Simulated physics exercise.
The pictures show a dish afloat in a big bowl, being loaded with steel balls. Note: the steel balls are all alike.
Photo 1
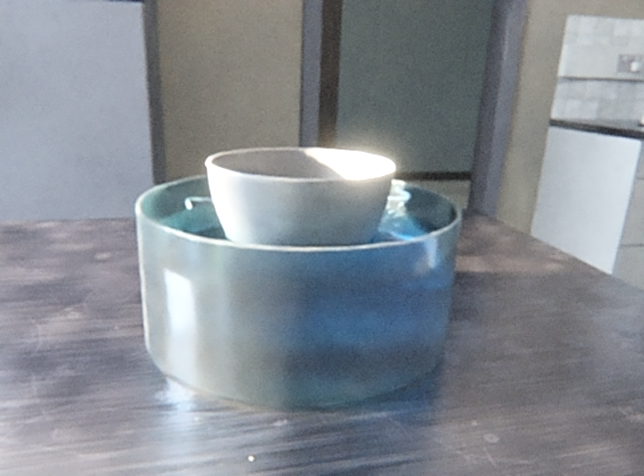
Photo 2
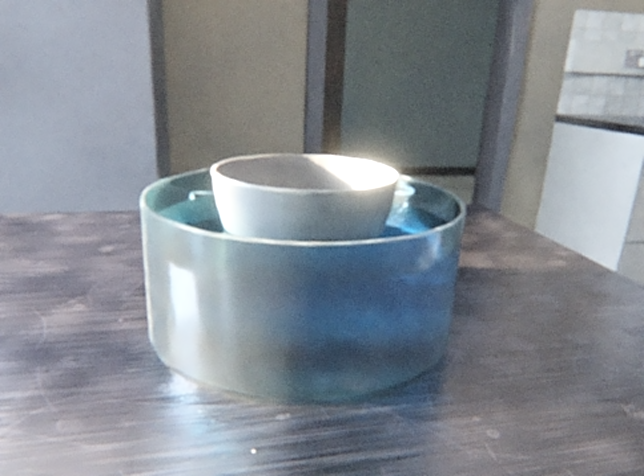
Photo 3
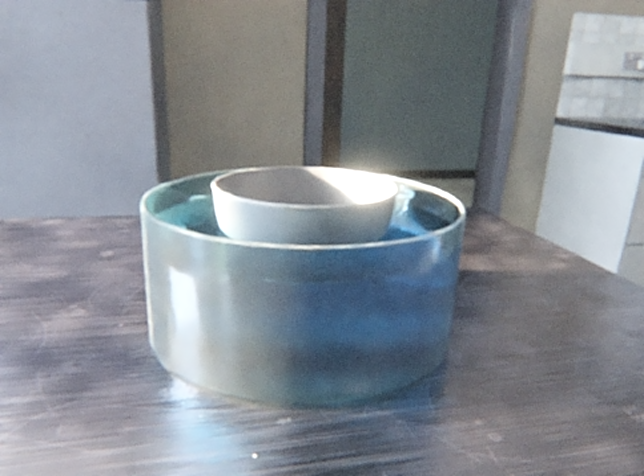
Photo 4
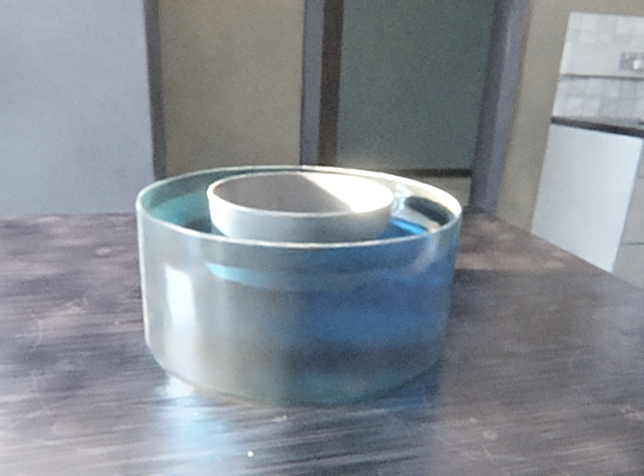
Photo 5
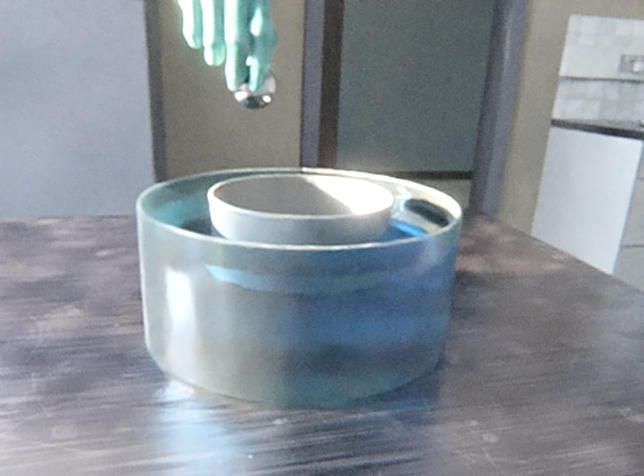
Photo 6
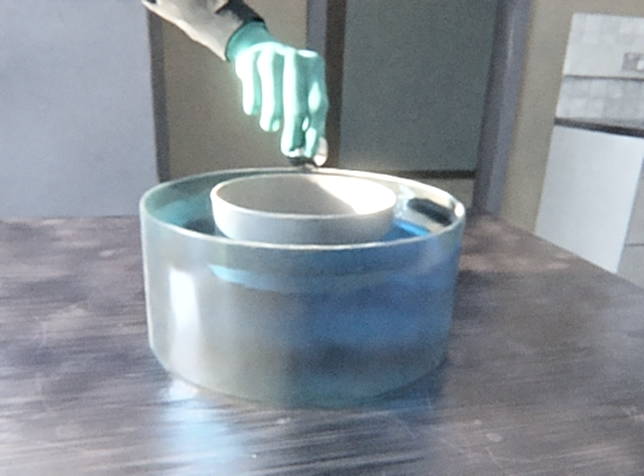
A pale dish floating in a big bluish bowl of water sat lower and lower in it, and then a green-gloved hand came in from the upper left, lowering a small shiny ball toward the dish.
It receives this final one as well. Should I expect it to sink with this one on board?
No, it stays up.
A moment on, the steel ball is in and the dish dips.
Further on, it steadies; about a fifth of its side above the surface.
When it is over, the dish floats; about a fifth of its side above the surface.
